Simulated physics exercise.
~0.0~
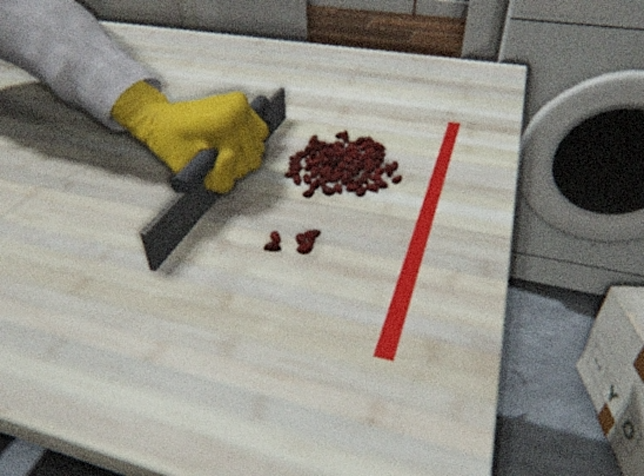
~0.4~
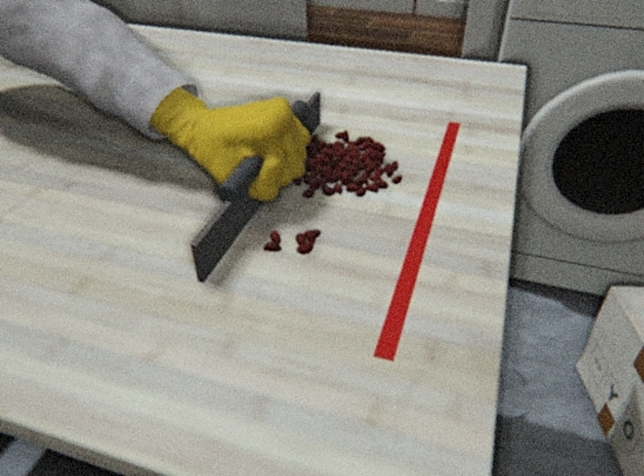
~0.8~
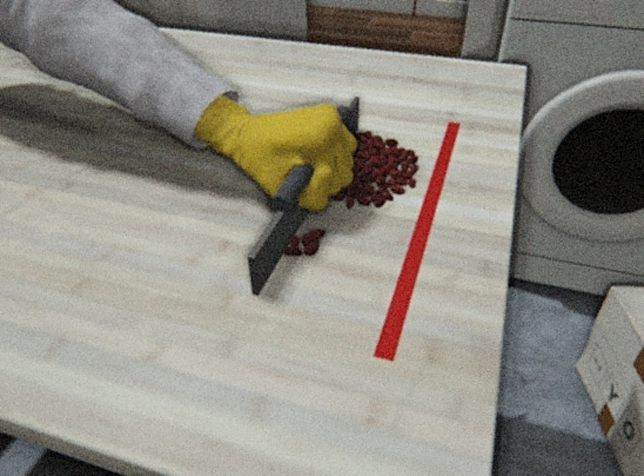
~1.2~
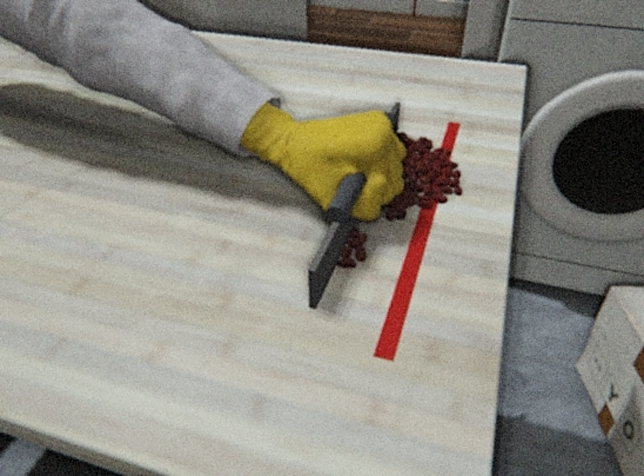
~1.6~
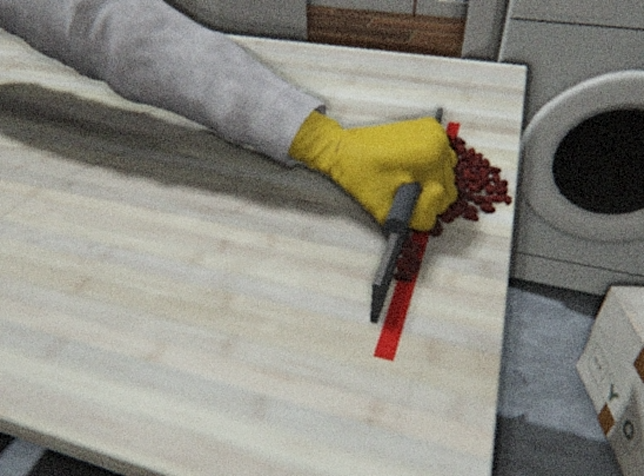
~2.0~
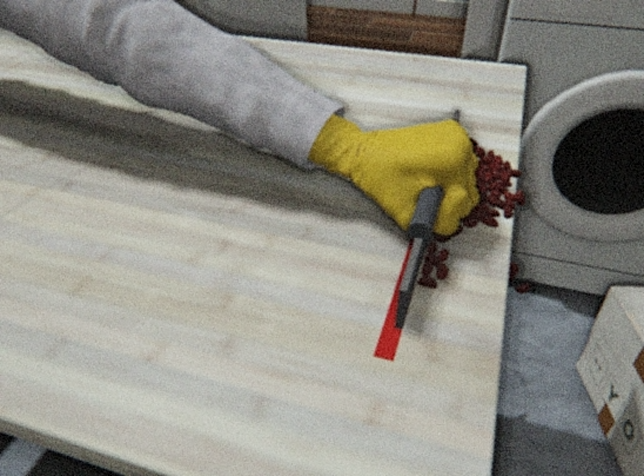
The footage shows a yellow-gloved hand pushing a dark scraper rightward across a pale wooden table, sweeping a larger pile and a smaller cluster of dark red bits past a red tape line, where the scraper stops as a few farther bits drop over the edge and the nearer ones stay on the table.
